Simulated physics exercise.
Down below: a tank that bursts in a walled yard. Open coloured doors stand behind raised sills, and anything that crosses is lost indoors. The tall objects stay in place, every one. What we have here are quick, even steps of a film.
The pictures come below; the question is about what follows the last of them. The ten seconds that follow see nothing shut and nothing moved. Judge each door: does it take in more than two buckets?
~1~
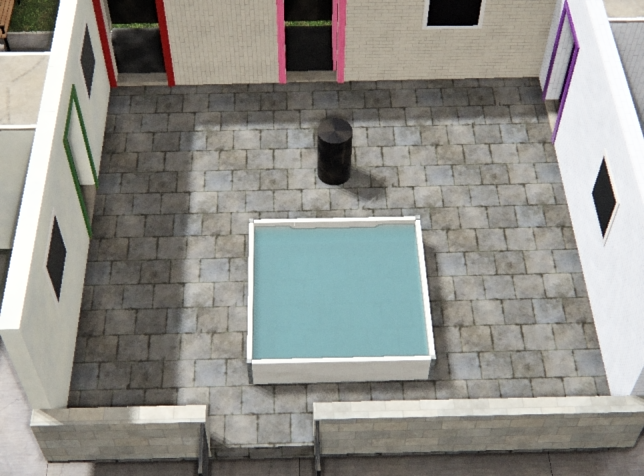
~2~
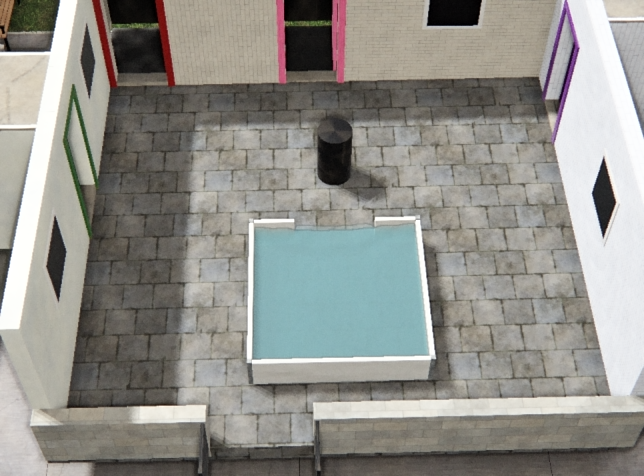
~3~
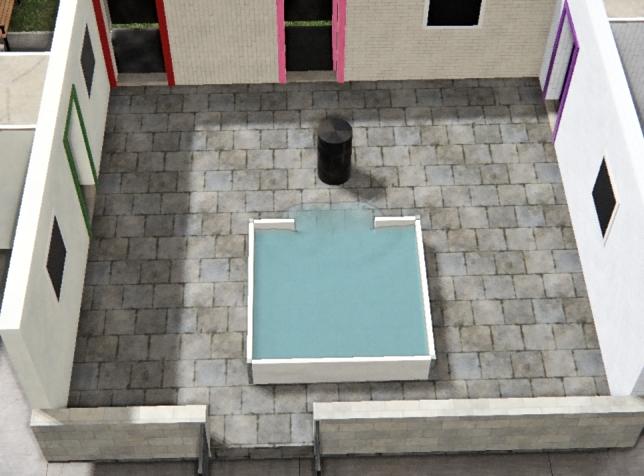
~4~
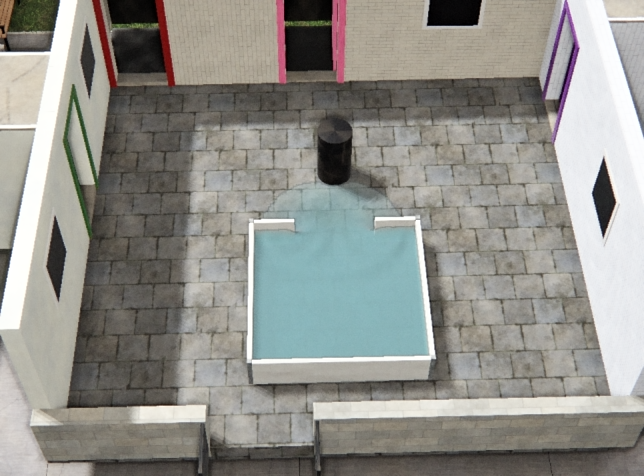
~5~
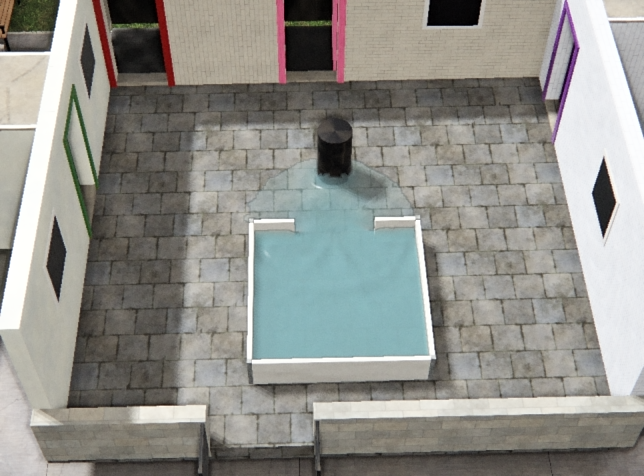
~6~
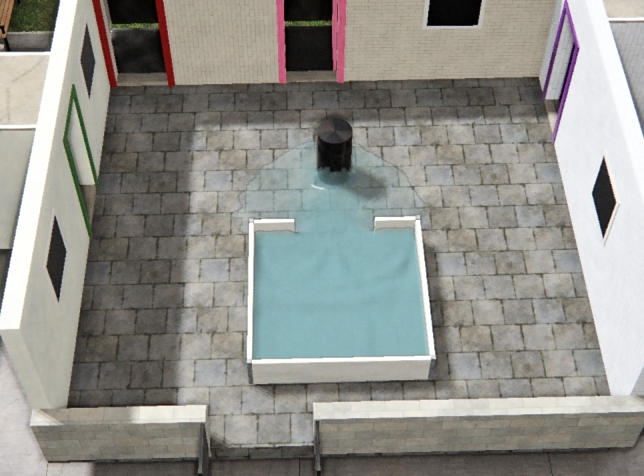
In order: The green door will let in an allowed amount. The red door will let in too much. The purple door will let in too much. The pink door will let in too much.
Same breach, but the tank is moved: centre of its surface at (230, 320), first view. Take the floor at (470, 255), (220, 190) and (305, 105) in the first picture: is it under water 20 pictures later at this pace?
Log: No flood; flood; flood.
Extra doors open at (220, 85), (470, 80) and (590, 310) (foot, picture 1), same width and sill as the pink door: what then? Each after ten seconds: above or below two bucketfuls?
First crosses the line, second crosses the line, third stays short of it.
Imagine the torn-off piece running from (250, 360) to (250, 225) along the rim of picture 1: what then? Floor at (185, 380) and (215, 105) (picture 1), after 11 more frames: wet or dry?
Taking them in turn: Swamped and untouched.
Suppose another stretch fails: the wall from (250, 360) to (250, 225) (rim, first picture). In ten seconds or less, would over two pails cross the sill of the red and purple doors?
In that case the red door overshoots, while the purple door undershoots.
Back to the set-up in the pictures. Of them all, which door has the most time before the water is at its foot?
It's the one in green.
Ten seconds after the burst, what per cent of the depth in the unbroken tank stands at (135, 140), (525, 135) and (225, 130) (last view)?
The depth comes out near 20, 12 and 14 per cent.
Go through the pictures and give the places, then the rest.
The first frame shows still water in the open tank at (338, 289).
In the second frame, water pours out on the open tank's far side and has run to a hidden place.
In the third frame, the front is at (287, 217), out from the gap on the open tank's far side.
In the fourth frame, the front is at (294, 191), out from the gap on the open tank's far side.
In the fifth frame, the front is at (312, 163), out from the gap on the open tank's far side.
In the sixth frame, the front is at (304, 147), out from the gap on the open tank's far side.
A moment on, water covers 15 % of the floor; the green door not reached, the red door not reached, the purple door not reached, the pink door not reached.
Next, water covers 35 % of the floor; the green door not reached, the red door not reached, the purple door not reached, the pink door under two buckets in.
Then, water covers 45 % of the floor; the green door not reached, the red door under two buckets in, the purple door under two buckets in, the pink door under two buckets in.
Later, water covers 55 % of the floor; the green door wet at the sill, nothing in, the red door over two buckets in, the purple door over two buckets in, the pink door over two buckets in.
In the end, water covers 90 % of the floor; the green door wet at the sill, nothing in, the red door far over two buckets in, the purple door over two buckets in, the pink door over two buckets in.
